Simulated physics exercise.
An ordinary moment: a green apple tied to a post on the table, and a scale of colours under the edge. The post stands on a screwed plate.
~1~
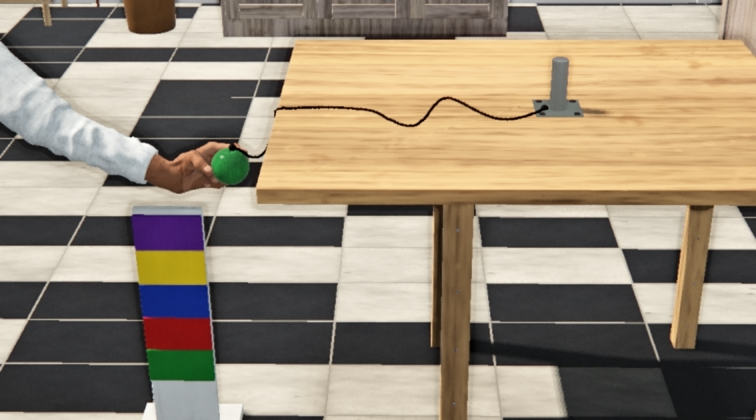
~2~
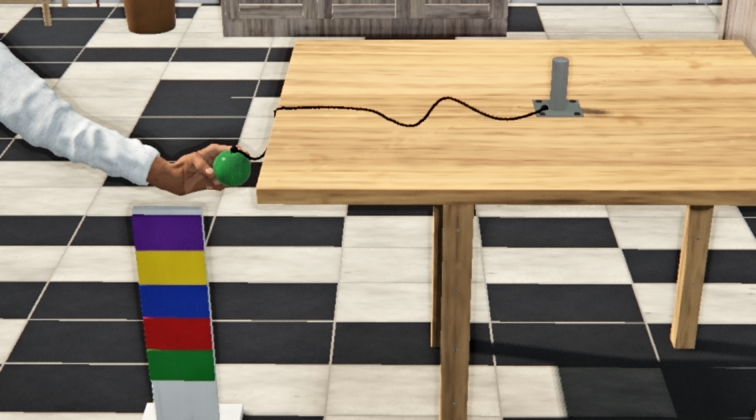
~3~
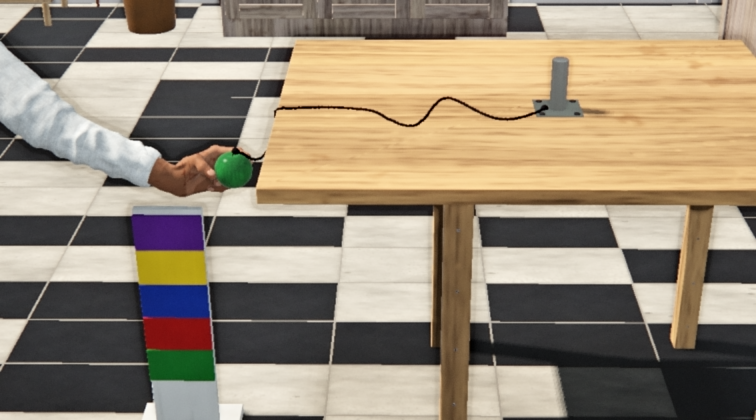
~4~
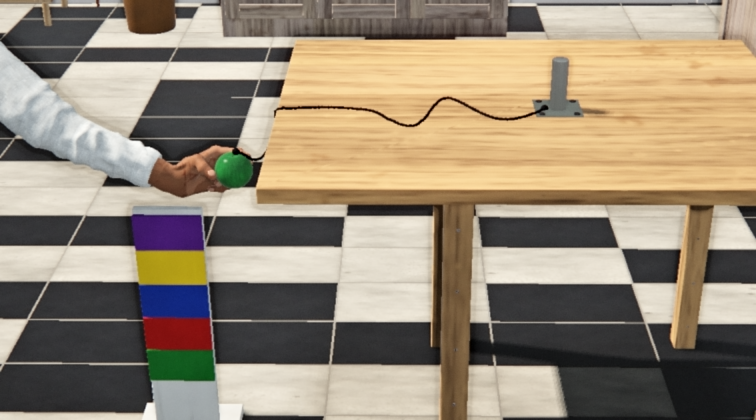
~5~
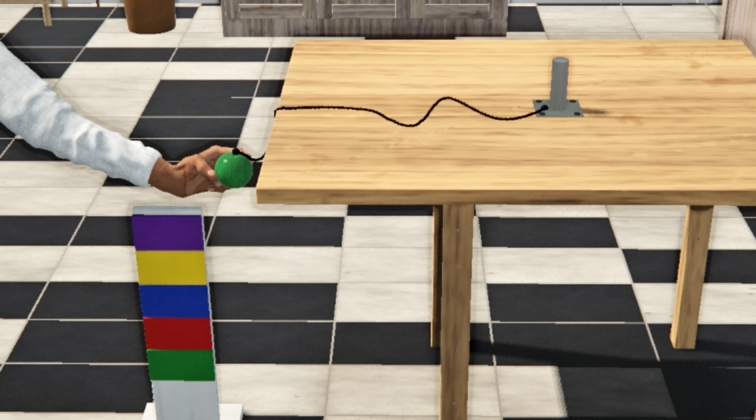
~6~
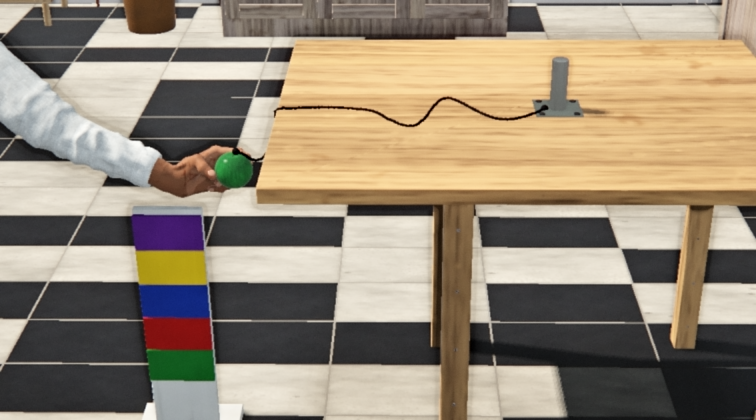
To begin with, a hand at the left holds a small green ball-like object beside a wooden table, with a dark cord running from it to a metal post on top. The hand shifts very slightly right and down, then stays still above the striped colour scale while the cord remains slack.
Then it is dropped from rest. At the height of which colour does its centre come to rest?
Its middle rests at the blue band.
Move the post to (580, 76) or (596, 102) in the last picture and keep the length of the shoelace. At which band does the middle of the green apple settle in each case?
One after the other, yellow; yellow.
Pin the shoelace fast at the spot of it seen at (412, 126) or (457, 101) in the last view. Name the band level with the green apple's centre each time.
Taking them in turn: Purple; yellow.
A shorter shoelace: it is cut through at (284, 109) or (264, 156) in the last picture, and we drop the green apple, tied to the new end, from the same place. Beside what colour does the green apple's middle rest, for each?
Taking them in turn: Purple; yellow.
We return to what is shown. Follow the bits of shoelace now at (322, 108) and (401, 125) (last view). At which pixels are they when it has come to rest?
Near (278, 172) and (312, 111).
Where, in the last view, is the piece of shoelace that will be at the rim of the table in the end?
That spot is around (377, 113).
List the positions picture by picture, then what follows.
Green apple (230, 166); purple (168, 234); yellow (171, 269); blue (174, 302); red (178, 335); green (181, 366), in the first frame.
Green apple (232, 168); shoelace through (515, 119) (458, 101) (421, 122) (360, 109) (283, 109), in the second frame.
Green apple (233, 170), in the third frame.
Green apple (234, 170); shoelace through (515, 119) (458, 101) (421, 122) (360, 109) (283, 109), in the fourth frame.
Green apple (234, 170), in the fifth frame.
Green apple (234, 170); shoelace through (515, 119) (458, 101) (421, 122) (360, 109) (283, 109), in the sixth frame.
Soon after, apple near (279, 277); level with yellow.
Then, apple near (292, 295); level with blue.
At rest, apple near (284, 299); level with blue. The blue one.
